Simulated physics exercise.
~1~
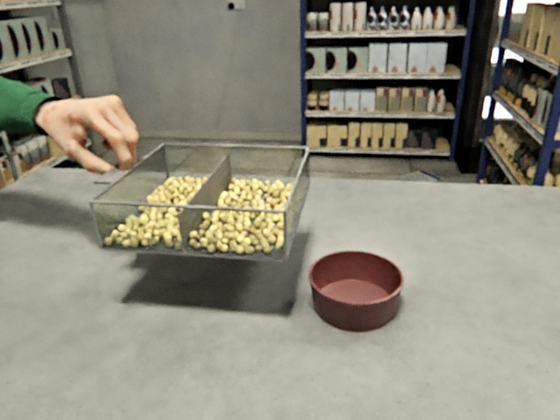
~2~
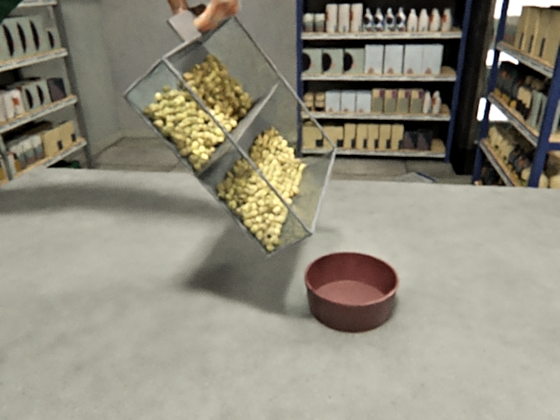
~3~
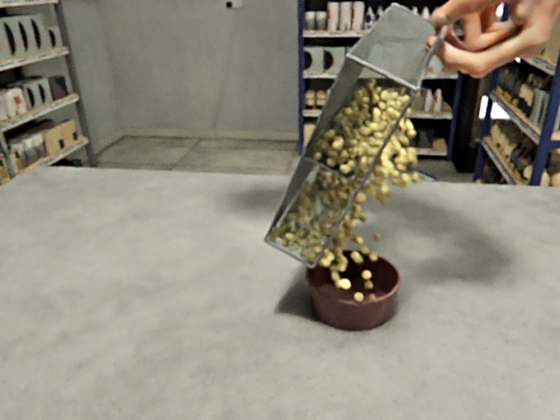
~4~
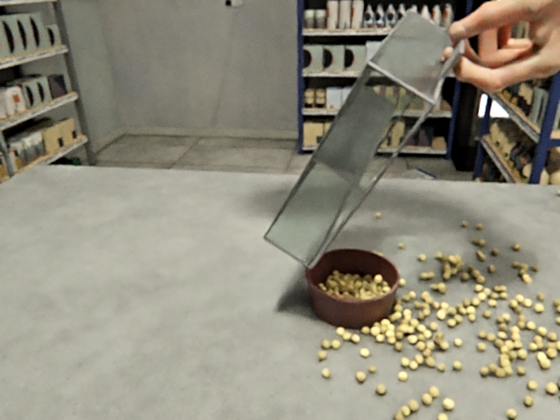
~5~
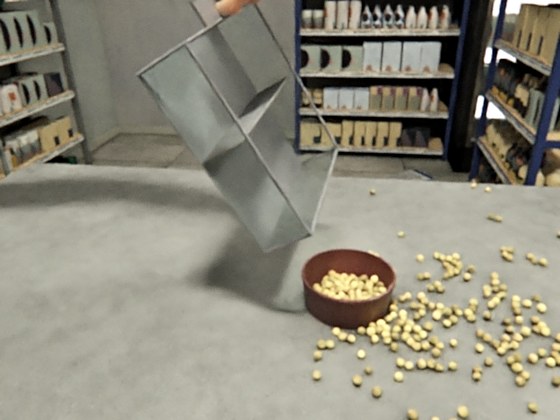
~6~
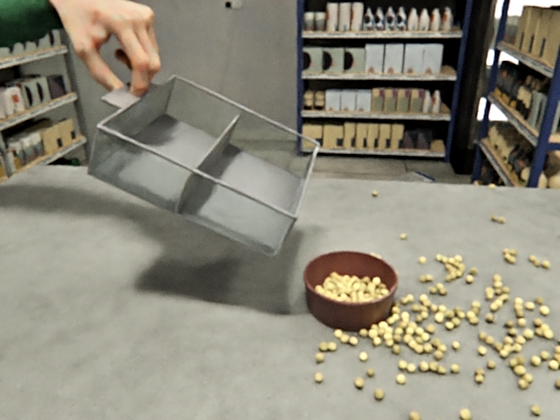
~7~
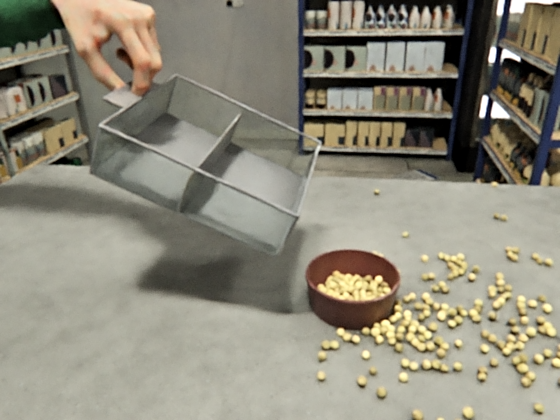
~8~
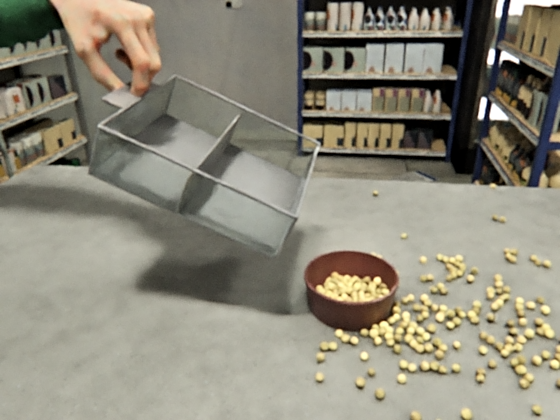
Divided drawer tray of soya beans tipped by a hand over a red dish, most spilling outside, then tilting back empty.
